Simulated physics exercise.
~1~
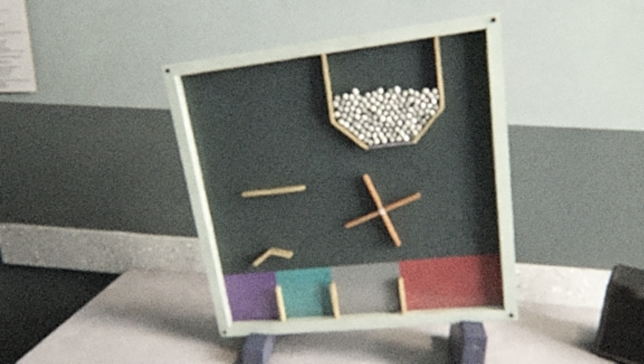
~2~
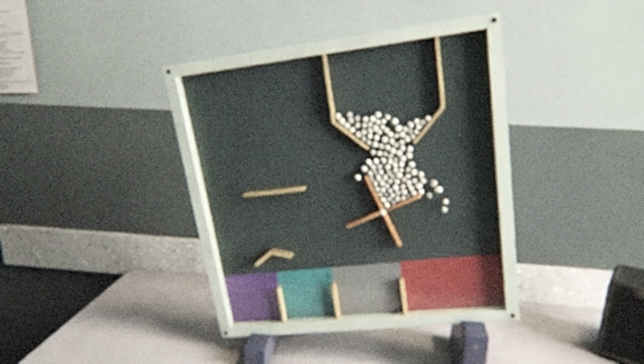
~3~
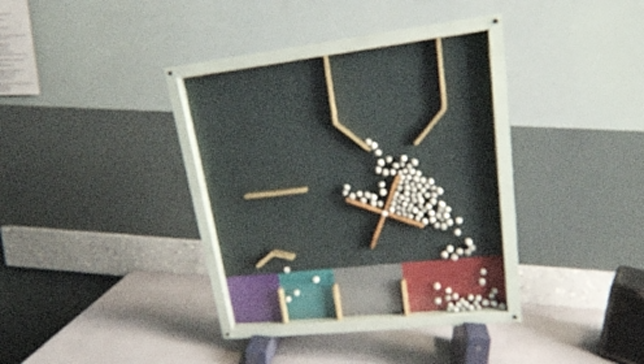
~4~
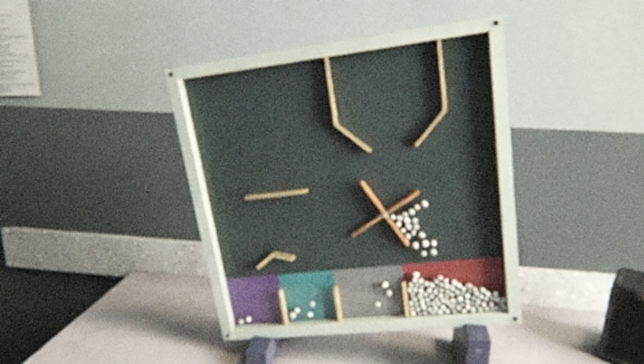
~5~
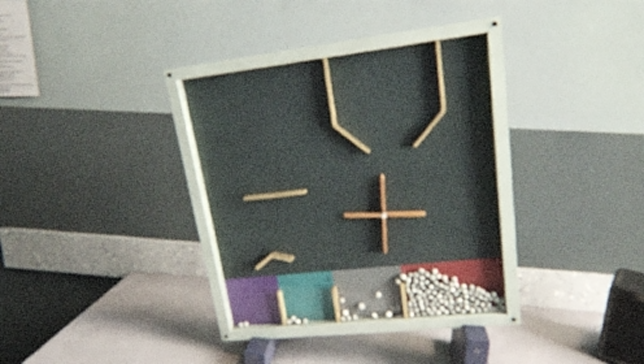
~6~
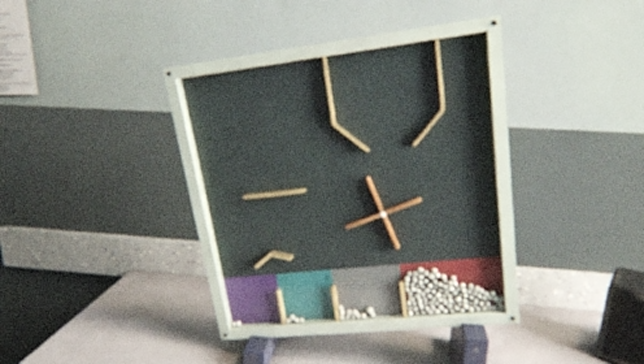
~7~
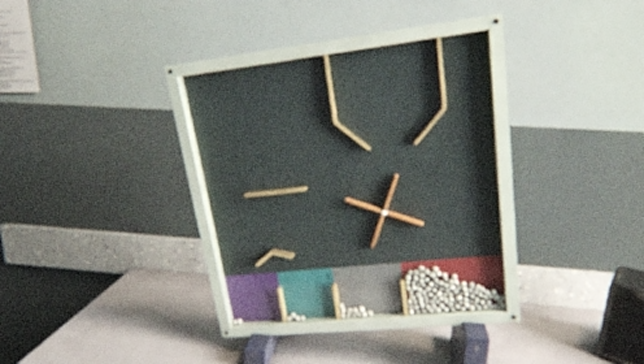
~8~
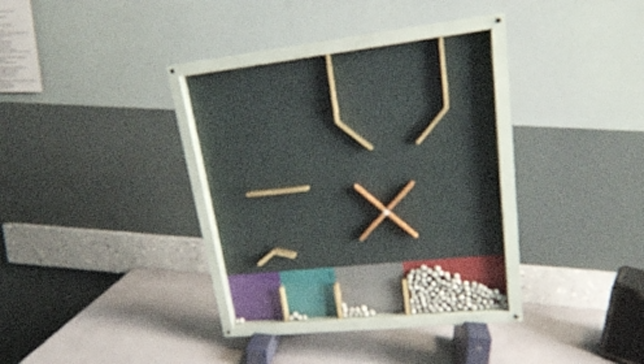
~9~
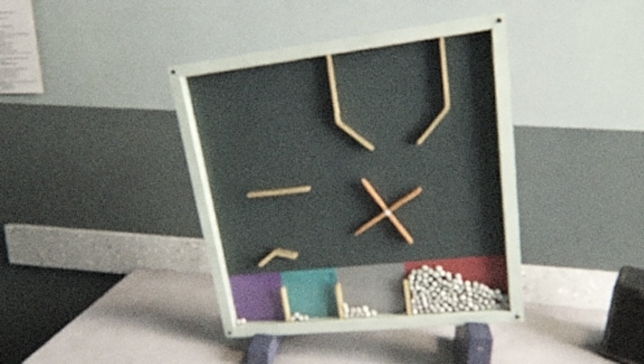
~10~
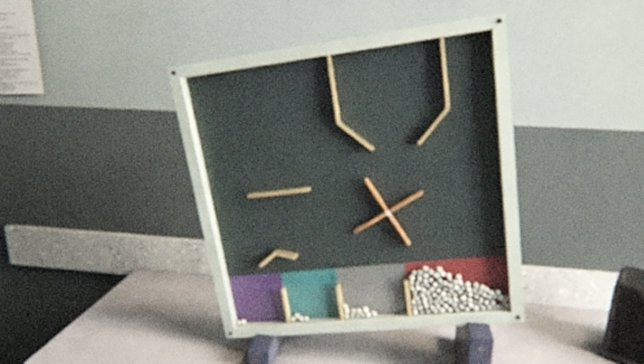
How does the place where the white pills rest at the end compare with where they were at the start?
At the start the pills sit together in the hopper at the top of the case. By the end they lie in the bins along the bottom, most of them heaped in the red one at the right.
